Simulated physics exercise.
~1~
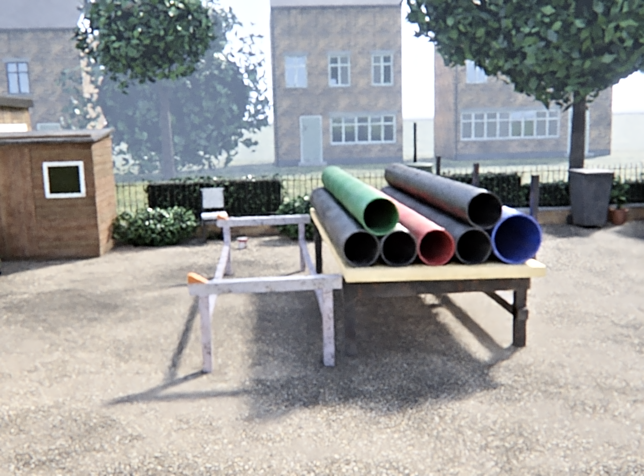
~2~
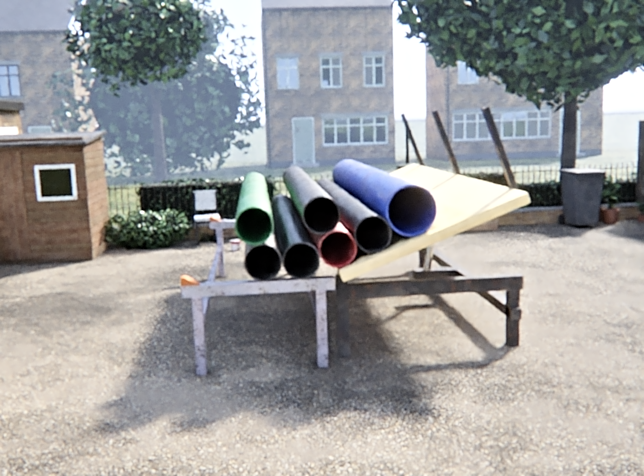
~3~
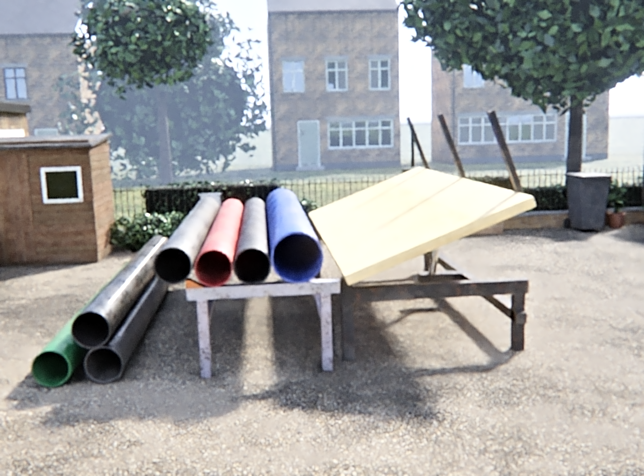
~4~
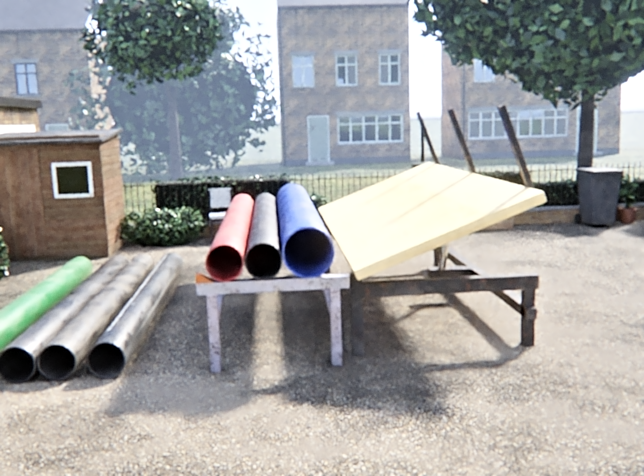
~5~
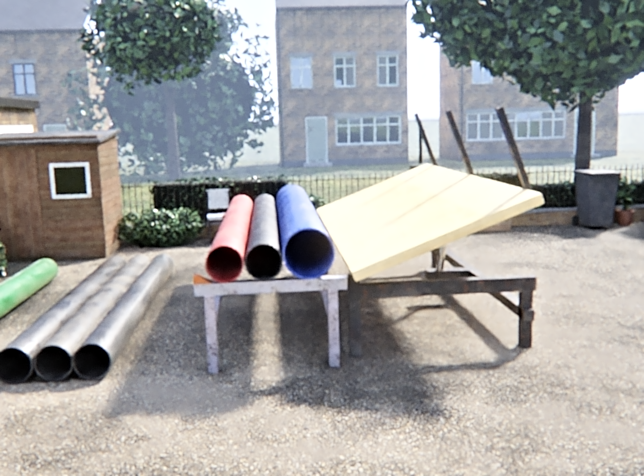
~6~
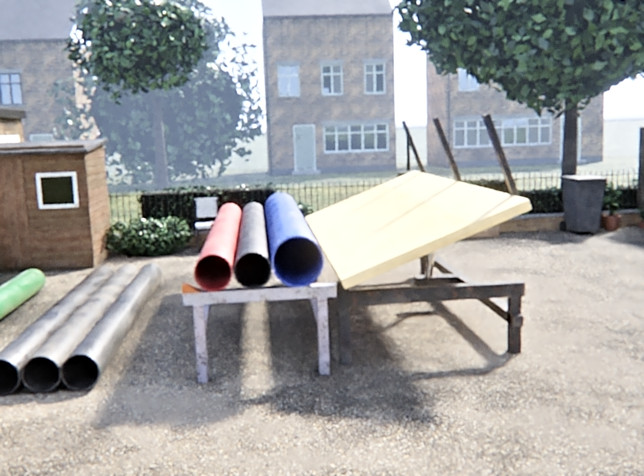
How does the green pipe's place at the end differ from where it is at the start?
At the start the green pipe lies on top of the other pipes on the deck. At the end it lies on the ground at the far left, beyond the rack and the dark pipes beside it.
